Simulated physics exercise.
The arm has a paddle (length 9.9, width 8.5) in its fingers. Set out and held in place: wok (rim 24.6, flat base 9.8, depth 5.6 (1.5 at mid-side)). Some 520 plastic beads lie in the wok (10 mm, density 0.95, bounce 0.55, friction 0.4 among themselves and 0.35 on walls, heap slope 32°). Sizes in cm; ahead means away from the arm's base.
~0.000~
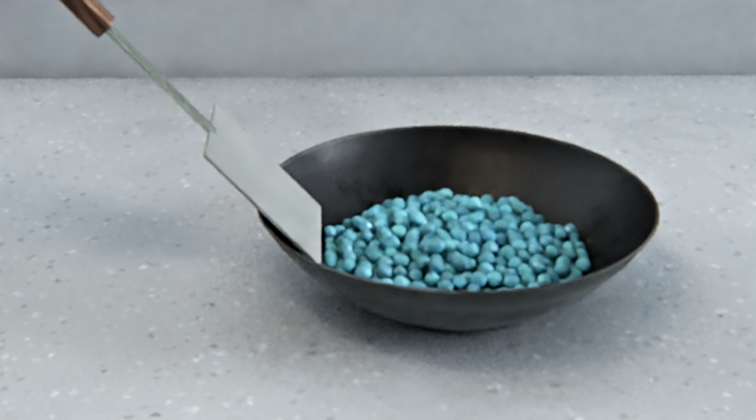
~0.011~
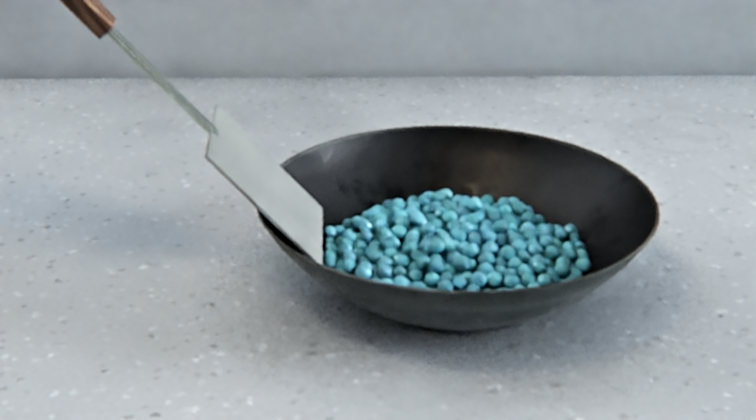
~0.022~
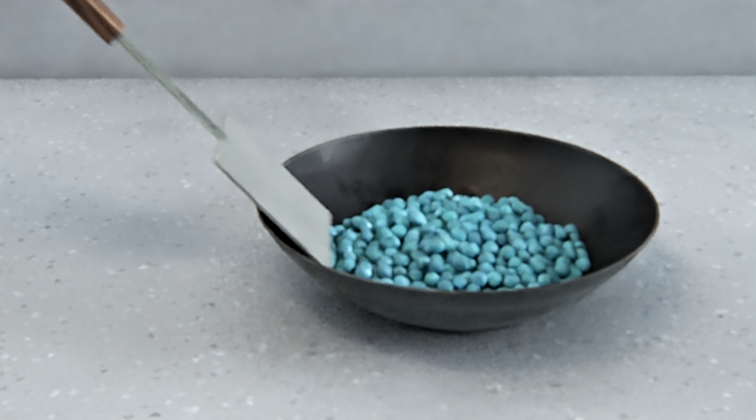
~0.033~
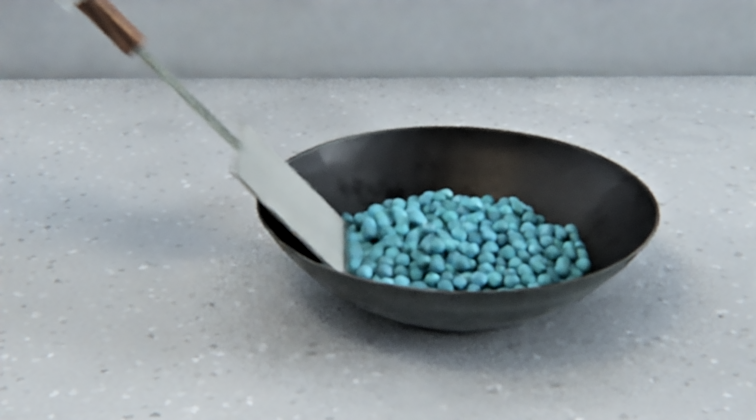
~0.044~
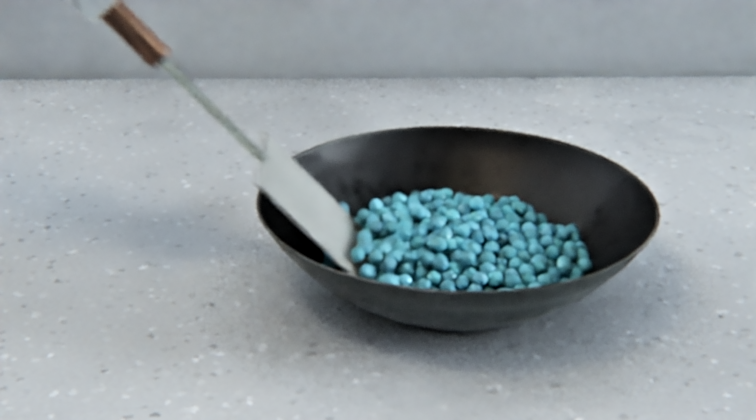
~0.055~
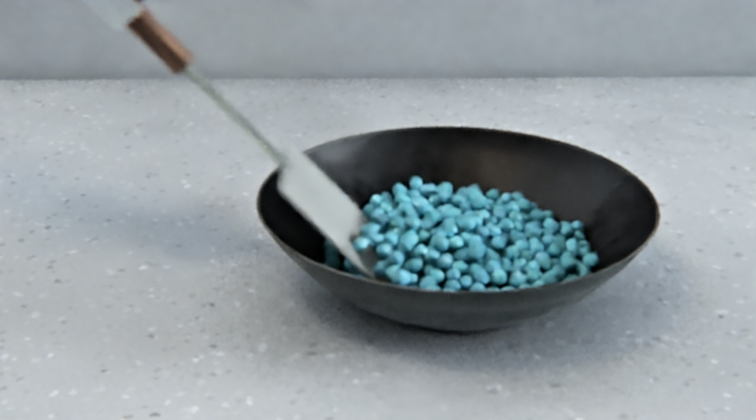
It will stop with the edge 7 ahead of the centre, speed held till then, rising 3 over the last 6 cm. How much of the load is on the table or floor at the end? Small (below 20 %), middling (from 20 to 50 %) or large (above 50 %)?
Answer: Middling; from 20 to 50 % of the plastic beads finish on the table or floor.
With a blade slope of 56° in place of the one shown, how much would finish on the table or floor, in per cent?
Then about 35 per cent.
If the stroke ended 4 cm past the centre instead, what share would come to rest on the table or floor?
In that case some 15 per cent.
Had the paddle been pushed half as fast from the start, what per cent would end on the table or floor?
It would be near 15 per cent.
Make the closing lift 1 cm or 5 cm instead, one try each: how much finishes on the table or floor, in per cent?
About 40 and 30 per cent.
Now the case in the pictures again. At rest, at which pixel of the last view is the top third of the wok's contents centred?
At about (556, 240).
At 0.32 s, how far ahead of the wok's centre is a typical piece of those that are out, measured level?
About 22 cm.
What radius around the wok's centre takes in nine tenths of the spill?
About 85 cm.
By 0.08 s, sloping 48°, highest piece 6 above the table; 523 in the wok.
By 0.11 s, sloping 48°, highest piece 8 above the table; 523 in the wok.
By 0.32 s, sloping 48°, highest piece 16 above the table; 352 in the wok, 61 on the table or floor, 110 on the blade or in flight.
By 1.37 s, sloping 48°, highest piece 4 above the table; 352 in the wok, 171 on the table or floor.
Final count, 352 in the wok, 171 on the table or floor. That is 33 % on the table or floor.
